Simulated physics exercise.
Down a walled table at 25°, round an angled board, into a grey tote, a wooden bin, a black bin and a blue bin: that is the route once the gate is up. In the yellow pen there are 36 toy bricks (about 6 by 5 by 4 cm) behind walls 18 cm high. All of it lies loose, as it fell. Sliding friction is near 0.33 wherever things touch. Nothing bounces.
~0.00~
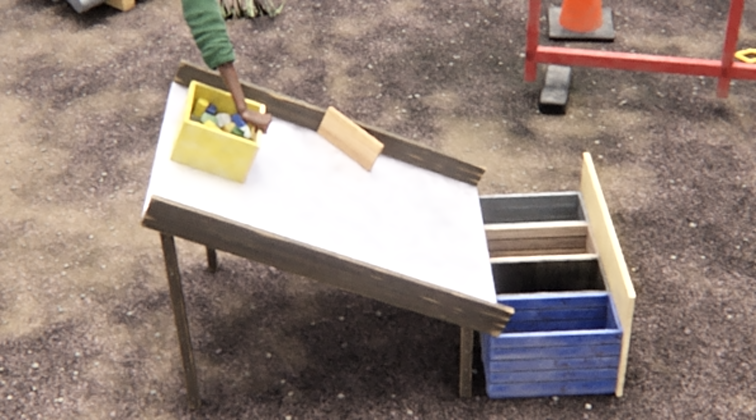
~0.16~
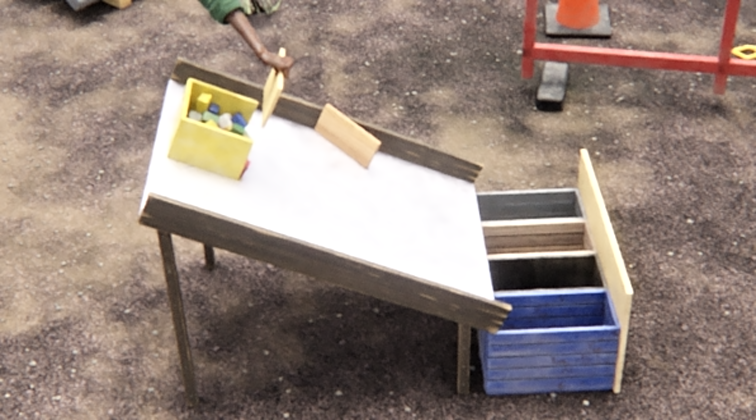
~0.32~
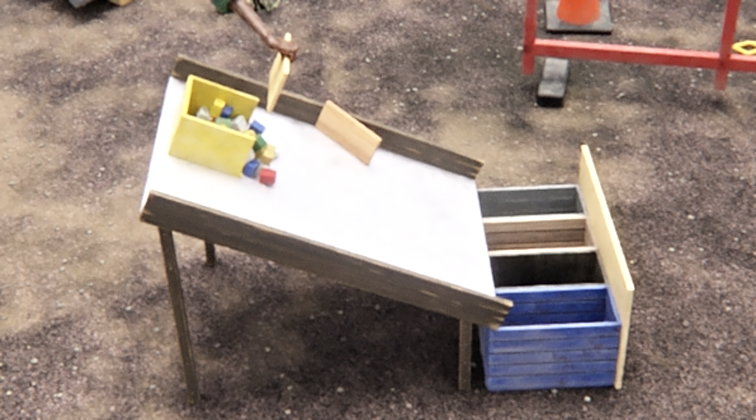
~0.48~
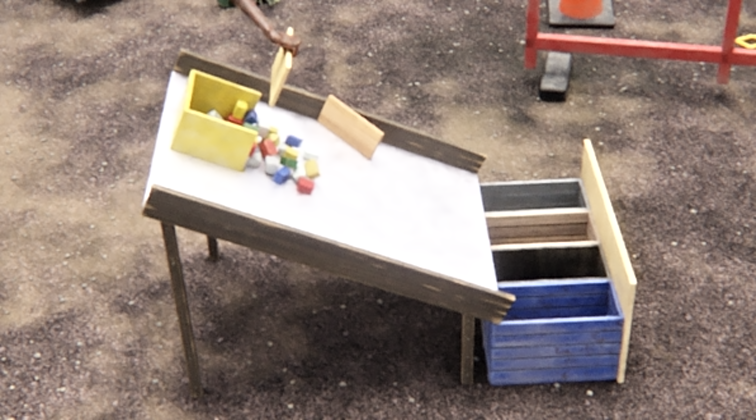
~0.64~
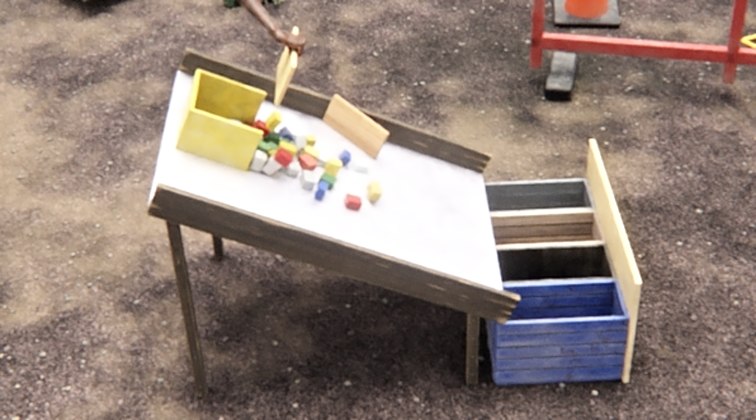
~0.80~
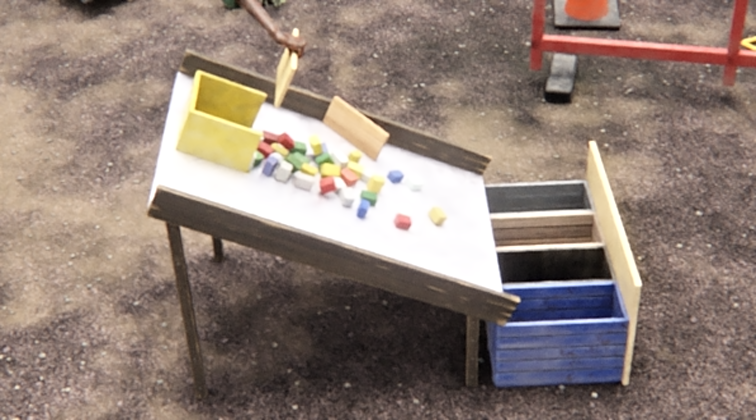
We see a dark hand lift a small wooden gate from a yellow box on a sloping white table, and colourful toy bricks slide out and spread down the surface past an angled board.
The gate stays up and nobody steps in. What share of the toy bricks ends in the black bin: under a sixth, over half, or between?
The share in the black bin is between a sixth and a half.
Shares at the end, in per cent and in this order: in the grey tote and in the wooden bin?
About 5 and 60 per cent.
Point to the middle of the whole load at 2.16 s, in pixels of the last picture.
Around (571, 283).
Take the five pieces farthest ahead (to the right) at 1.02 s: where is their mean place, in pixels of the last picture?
Around (493, 228).
After 1.02 s, 34 on the slope and 2 in the air.
After 1.29 s, 7 in the wooden bin, 4 in the black bin, 19 on the slope and 6 in the air.
After 1.67 s, 1 in the grey tote, 17 in the wooden bin, 10 in the black bin, 3 on the slope and 5 in the air.
Final count (at 2.16 s), 1 in the grey tote, 22 in the wooden bin and 13 in the black bin. Asked share, 13 of 36, 36 per cent.
